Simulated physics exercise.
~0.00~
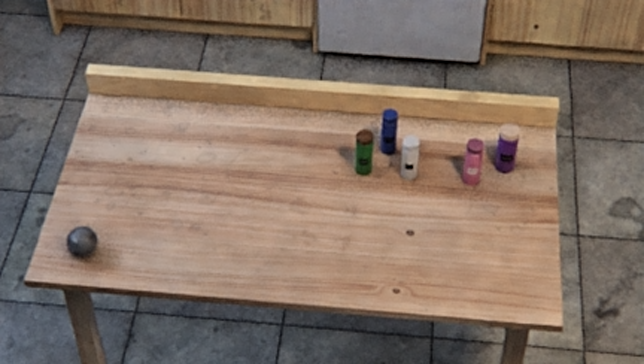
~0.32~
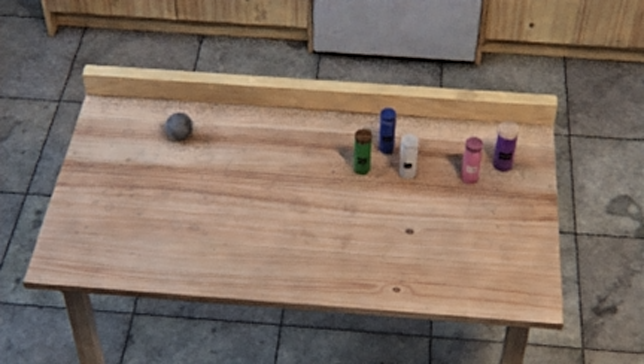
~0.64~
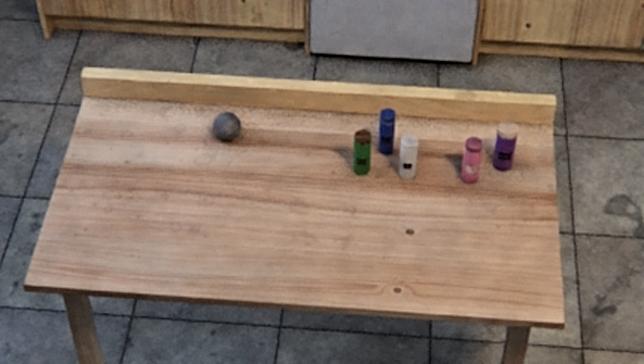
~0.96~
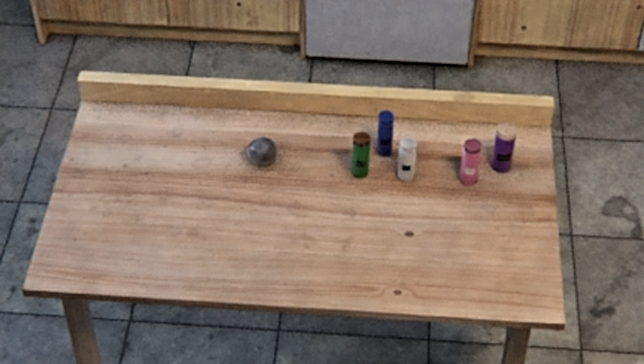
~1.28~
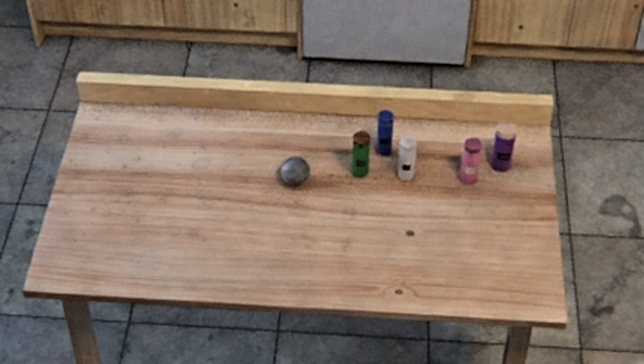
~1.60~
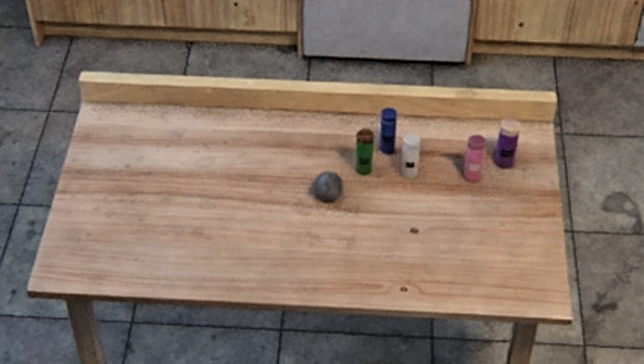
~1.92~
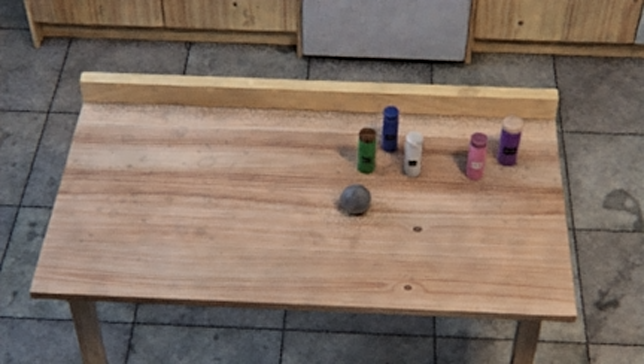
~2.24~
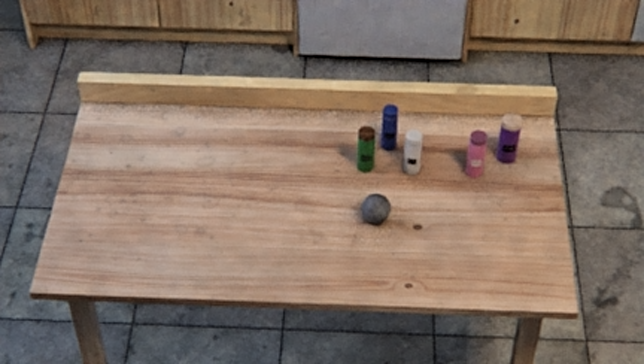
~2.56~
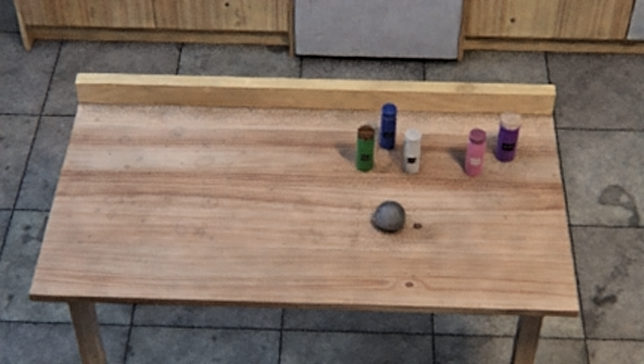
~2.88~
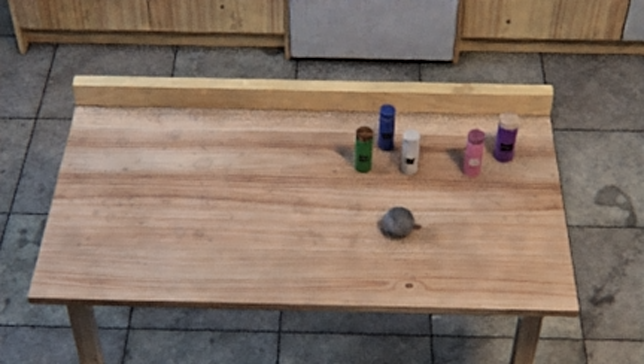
A wooden table stands on a grey tiled floor near wooden cabinets, seen from above at an angle, with a raised strip along its far edge. A grey ball sits near the left front corner, while green, blue, white, pink and purple shakers stand toward the far right. The ball rolls up and right to the strip, then turns away from it and heads right and toward the front. It passes in front of the green and white shakers, slowing as it goes. It ends near the table's middle right, with every shaker still upright.
